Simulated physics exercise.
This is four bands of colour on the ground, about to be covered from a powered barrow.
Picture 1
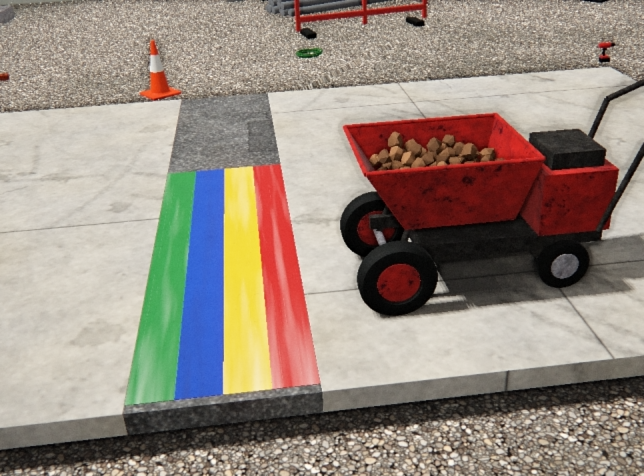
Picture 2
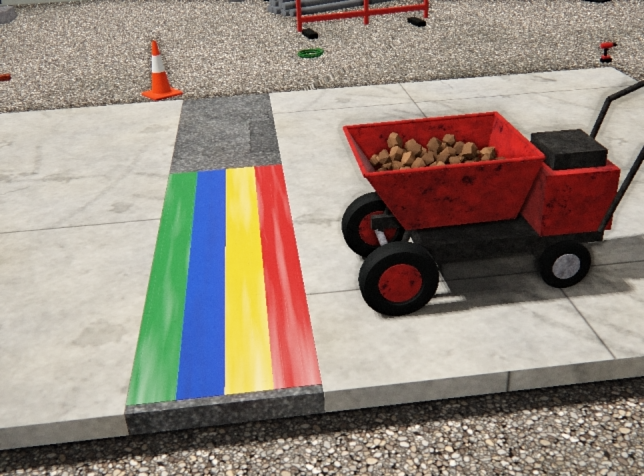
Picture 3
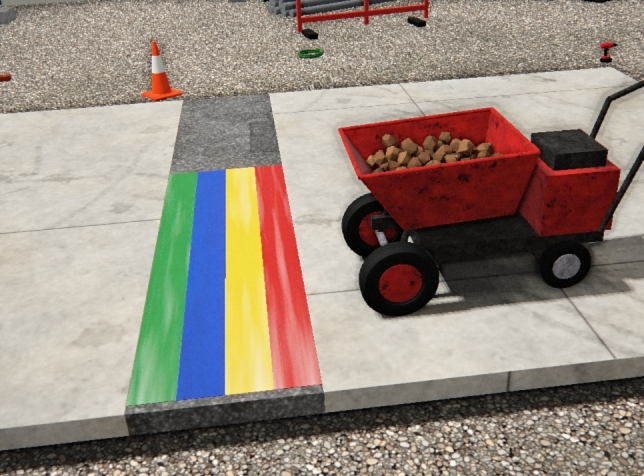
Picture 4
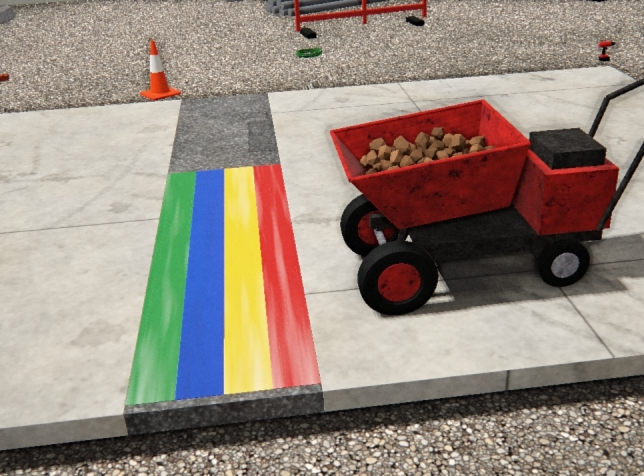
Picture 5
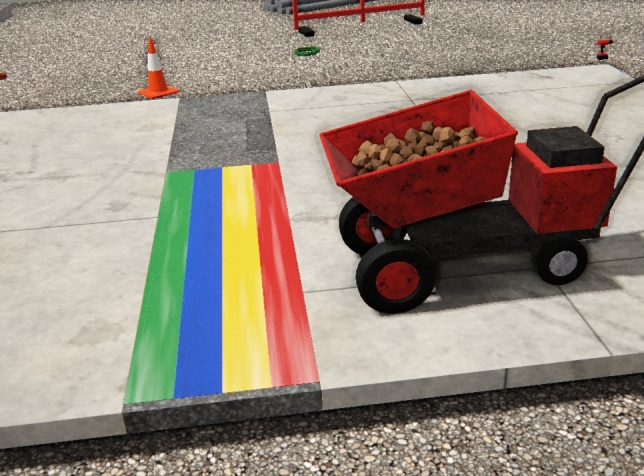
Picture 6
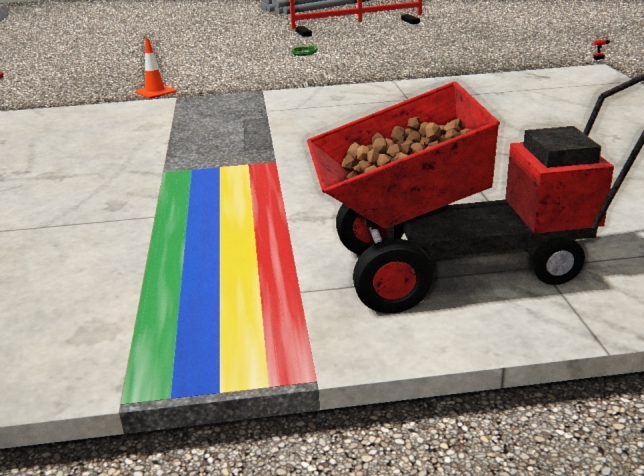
A red barrow's skip, loaded with brown clods, tilts down leftward beside four coloured bands.
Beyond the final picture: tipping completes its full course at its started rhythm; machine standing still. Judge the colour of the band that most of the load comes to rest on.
Most of it rests on the yellow band.
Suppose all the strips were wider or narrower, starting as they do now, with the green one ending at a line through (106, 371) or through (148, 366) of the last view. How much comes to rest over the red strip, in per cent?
About 10 per cent first, then about 10 per cent.
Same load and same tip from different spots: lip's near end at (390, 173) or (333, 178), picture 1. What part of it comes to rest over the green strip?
The first position yields around 0 per cent; the second yields around 20 per cent.
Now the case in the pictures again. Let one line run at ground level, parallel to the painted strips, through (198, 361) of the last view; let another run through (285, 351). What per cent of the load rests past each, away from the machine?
In turn 20 and 80 in a hundred.
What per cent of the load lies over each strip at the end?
Red: About 10; yellow: About 35; blue: About 25; green: About 5.
Soon after the last picture, skip tipped steeply; all in the skip.
A little later, skip tipped right over; nearly all in the skip; a stray few over the red strip; a small part over the yellow strip; a stray few falling.
Later still, skip tipped right over; about a third in the skip; a small part over the red strip; about a quarter over the yellow strip; about a quarter over the blue strip; a small part over the green strip; a stray few off the paint.
At rest, skip tipped right over; about a quarter in the skip; a small part over the red strip; about a third over the yellow strip; about a quarter over the blue strip; a small part over the green strip; a stray few off the paint.
